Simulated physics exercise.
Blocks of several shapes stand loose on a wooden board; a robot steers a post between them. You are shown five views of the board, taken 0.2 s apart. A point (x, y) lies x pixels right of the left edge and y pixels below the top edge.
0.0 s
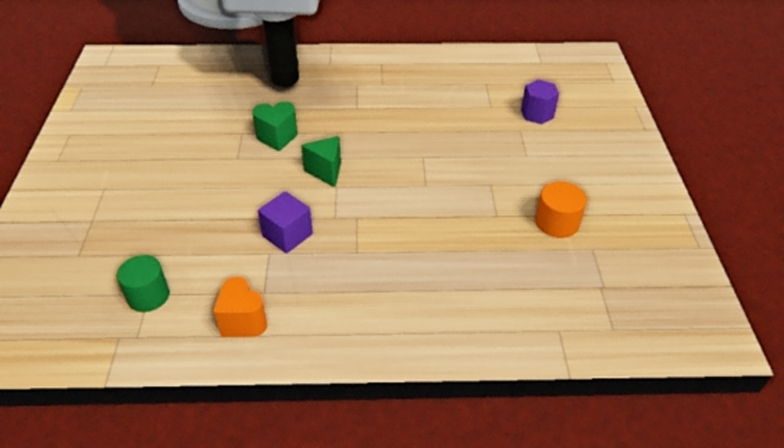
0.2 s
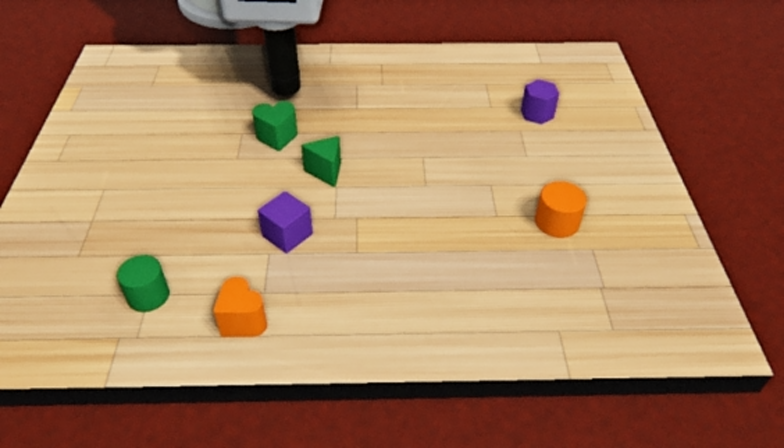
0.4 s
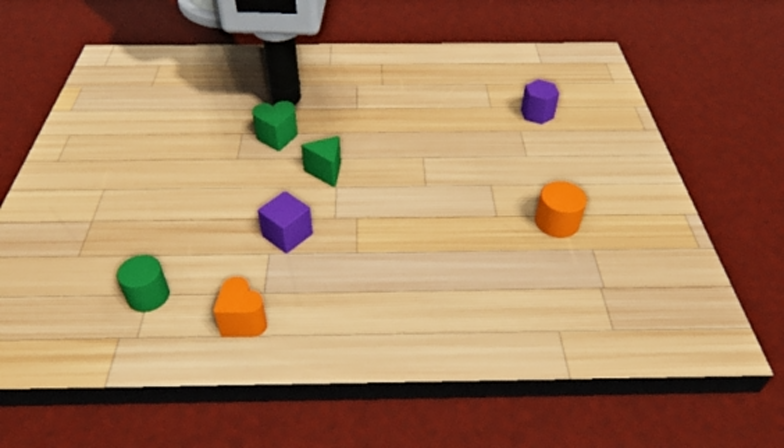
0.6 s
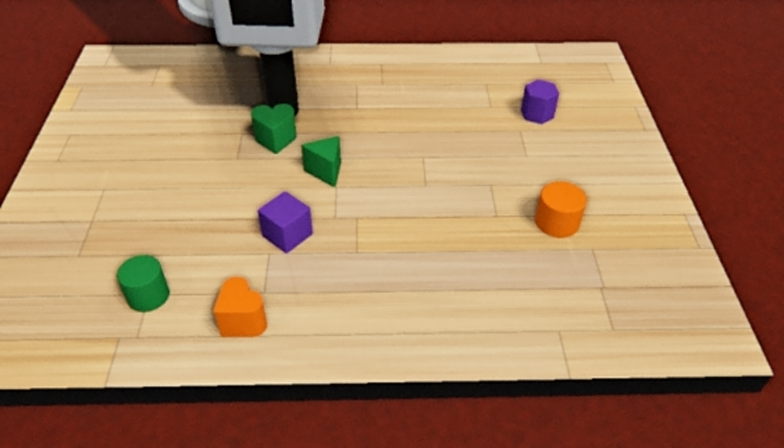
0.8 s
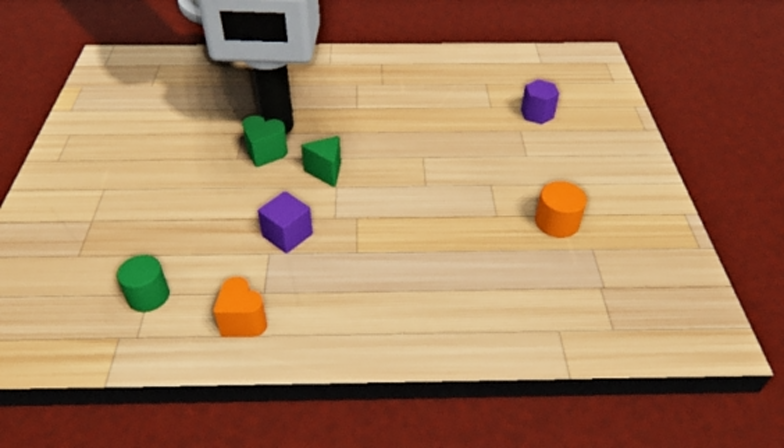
On a wooden board scattered with green, orange and purple blocks, a robot's dark post moved toward the viewer and nudged the green heart slightly forward and to the left, while the other blocks stayed still.
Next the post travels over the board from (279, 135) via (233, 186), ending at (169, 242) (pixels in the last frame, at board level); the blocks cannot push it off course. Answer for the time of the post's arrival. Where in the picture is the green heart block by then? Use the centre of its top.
I'd place it at (141, 240), taking the centre of its top.
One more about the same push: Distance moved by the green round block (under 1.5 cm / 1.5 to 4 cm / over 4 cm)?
It moves less than 1.5 cm.
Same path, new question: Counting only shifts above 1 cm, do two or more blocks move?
I expect not.
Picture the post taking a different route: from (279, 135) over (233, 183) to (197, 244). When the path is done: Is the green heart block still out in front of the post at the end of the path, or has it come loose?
It holds its place in front.
On the path given first. One third of the way, post at (248, 160); green heart block at (229, 162).
Two thirds of the way, post at (211, 196); green heart block at (189, 200).
At the end, post at (166, 233); green round block at (137, 273); green heart block at (141, 240); green triangle in place.
